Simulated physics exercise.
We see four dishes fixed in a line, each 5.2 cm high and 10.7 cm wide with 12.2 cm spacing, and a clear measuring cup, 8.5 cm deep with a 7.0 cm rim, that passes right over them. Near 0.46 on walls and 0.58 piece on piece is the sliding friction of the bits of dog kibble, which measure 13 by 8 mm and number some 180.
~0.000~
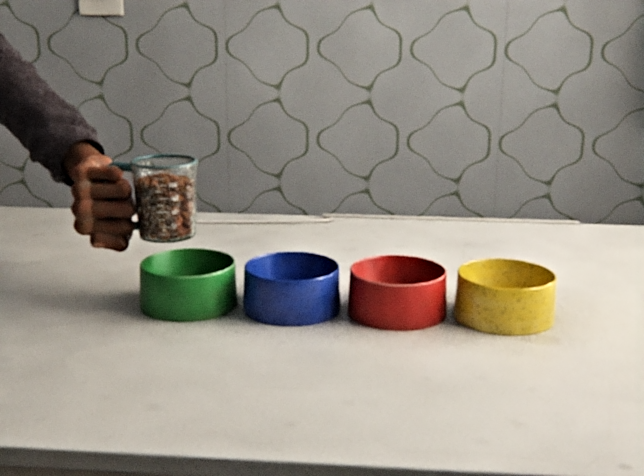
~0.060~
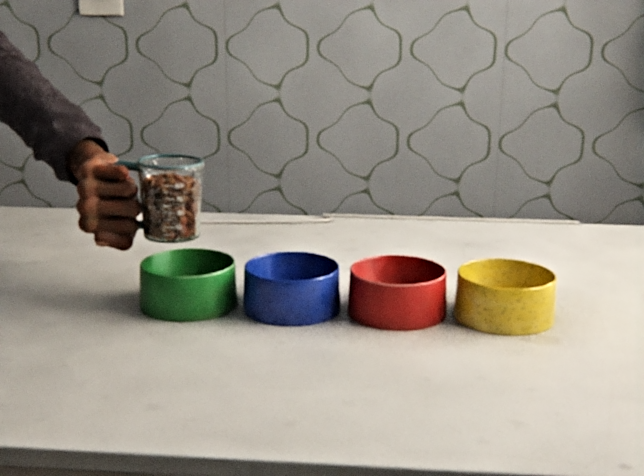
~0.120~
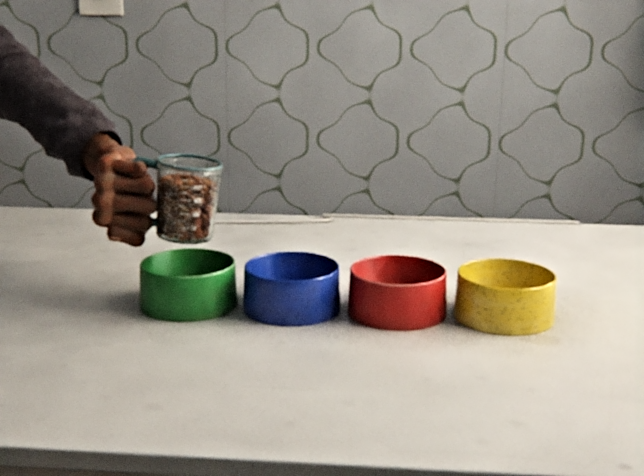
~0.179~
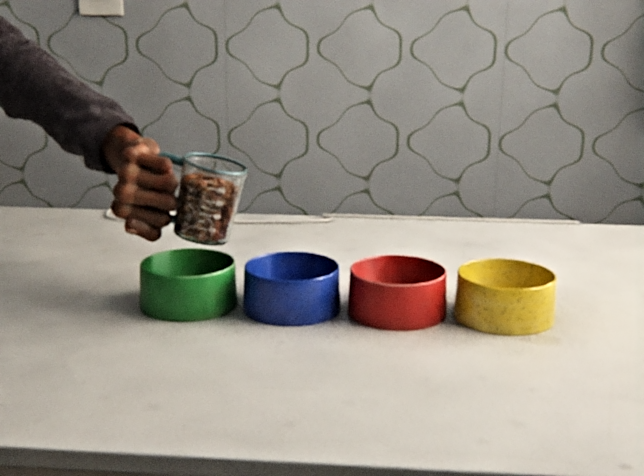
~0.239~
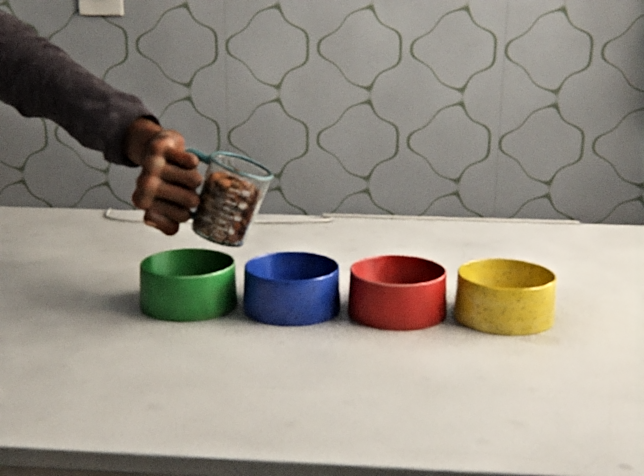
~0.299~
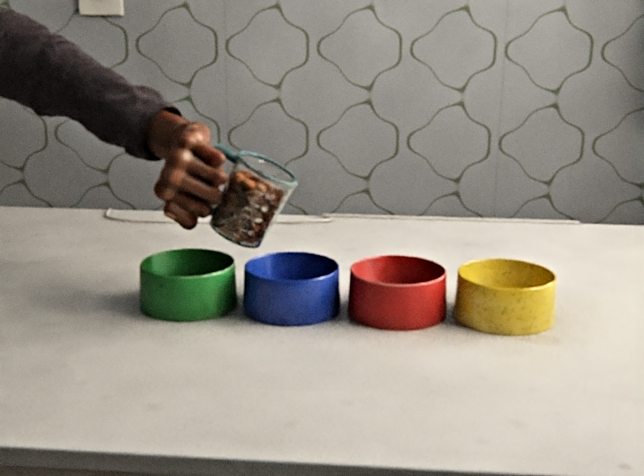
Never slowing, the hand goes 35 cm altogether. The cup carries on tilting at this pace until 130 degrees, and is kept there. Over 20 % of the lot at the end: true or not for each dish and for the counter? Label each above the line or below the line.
Red: Below the line; blue: Below the line; green: Below the line; yellow: Above the line; counter: Below the line.
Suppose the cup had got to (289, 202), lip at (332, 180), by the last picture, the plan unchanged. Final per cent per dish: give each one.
Dish by dish: Red 0 percent, blue 0 percent, green 0 percent, yellow 100 percent.
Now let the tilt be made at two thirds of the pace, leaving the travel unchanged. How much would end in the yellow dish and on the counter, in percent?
Yellow 100; counter 0.
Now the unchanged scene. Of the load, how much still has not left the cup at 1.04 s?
About 70 percent of the load.
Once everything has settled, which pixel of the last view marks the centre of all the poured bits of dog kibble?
Approximately (511, 301) in the last picture.
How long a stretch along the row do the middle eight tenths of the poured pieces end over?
Roughly 6 centimetres.
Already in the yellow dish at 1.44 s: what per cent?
Some 100 in a hundred by then.
After 0.74 s, tilt 76 degrees; cup holds 100 %.
After 1.04 s, tilt 109 degrees; cup holds 70 %, yellow 25 %.
Then, at 1.44 s, tilt 130 degrees; cup holds 0 %, yellow 100 %.
By 1.9 s all is still; red 0 %, blue 0 %, green 0 %, yellow 100 %, counter 0 %.
